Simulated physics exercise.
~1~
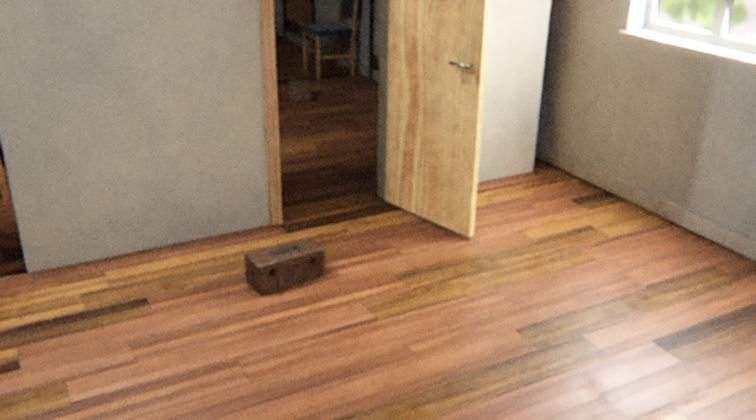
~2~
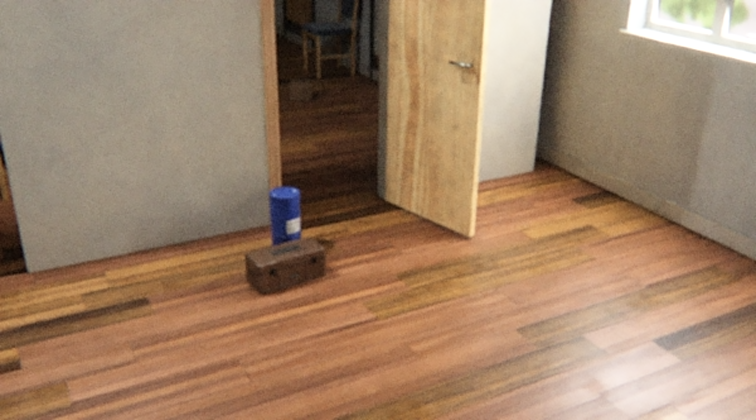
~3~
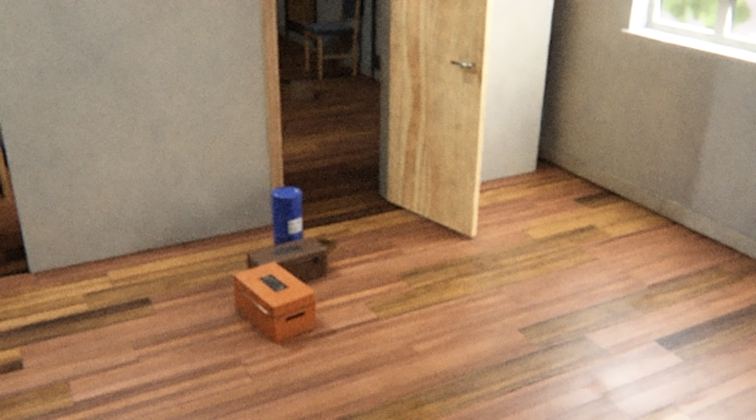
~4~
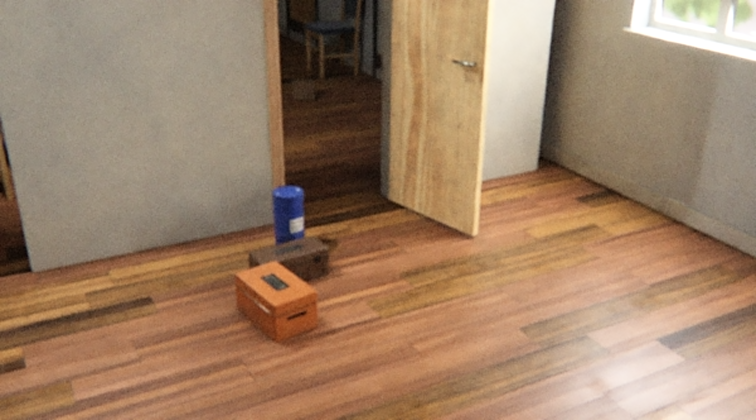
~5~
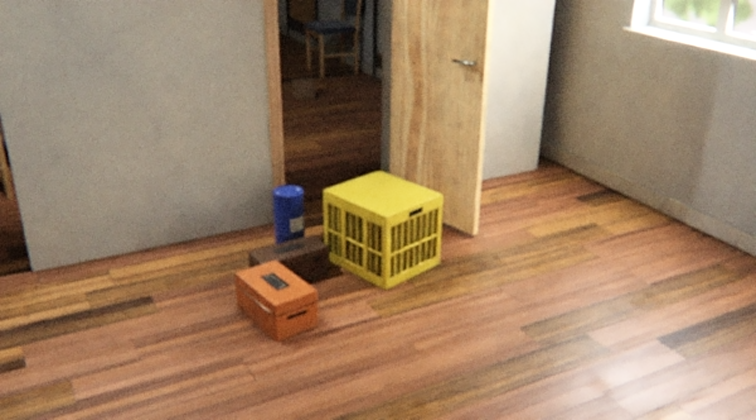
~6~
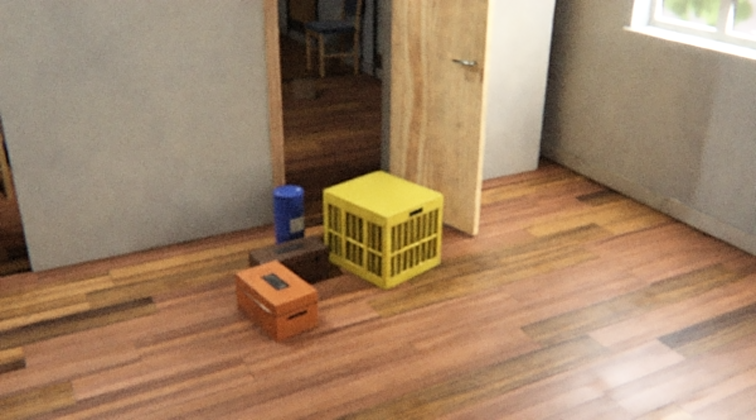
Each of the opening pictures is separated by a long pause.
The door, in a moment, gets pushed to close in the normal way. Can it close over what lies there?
Turns out the door can't touch the frame at all.
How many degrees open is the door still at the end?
The door ends up some 70° open.
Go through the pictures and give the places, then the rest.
The first picture shows door wide open and still; brown toolbox (285, 264).
The second picture shows door wide open and still; brown toolbox (286, 264).
The third picture shows door wide open and still; blue canister (288, 221); orange toolbox (274, 301).
The fourth picture shows door wide open and still; brown toolbox (289, 263); blue canister (289, 220).
The fifth picture shows door wide open and still; orange toolbox (276, 300); brown toolbox (290, 263).
The sixth picture shows door wide open and still; yellow chest (382, 227); blue canister (290, 220).
Then, 0.50 s on from there, door at 93°.
Then, 0.80 s on from there, door at 79°.
In the end, door at 72°; all 4 unmoved. At the end, from the last picture's camera, yellow chest near (382, 227).
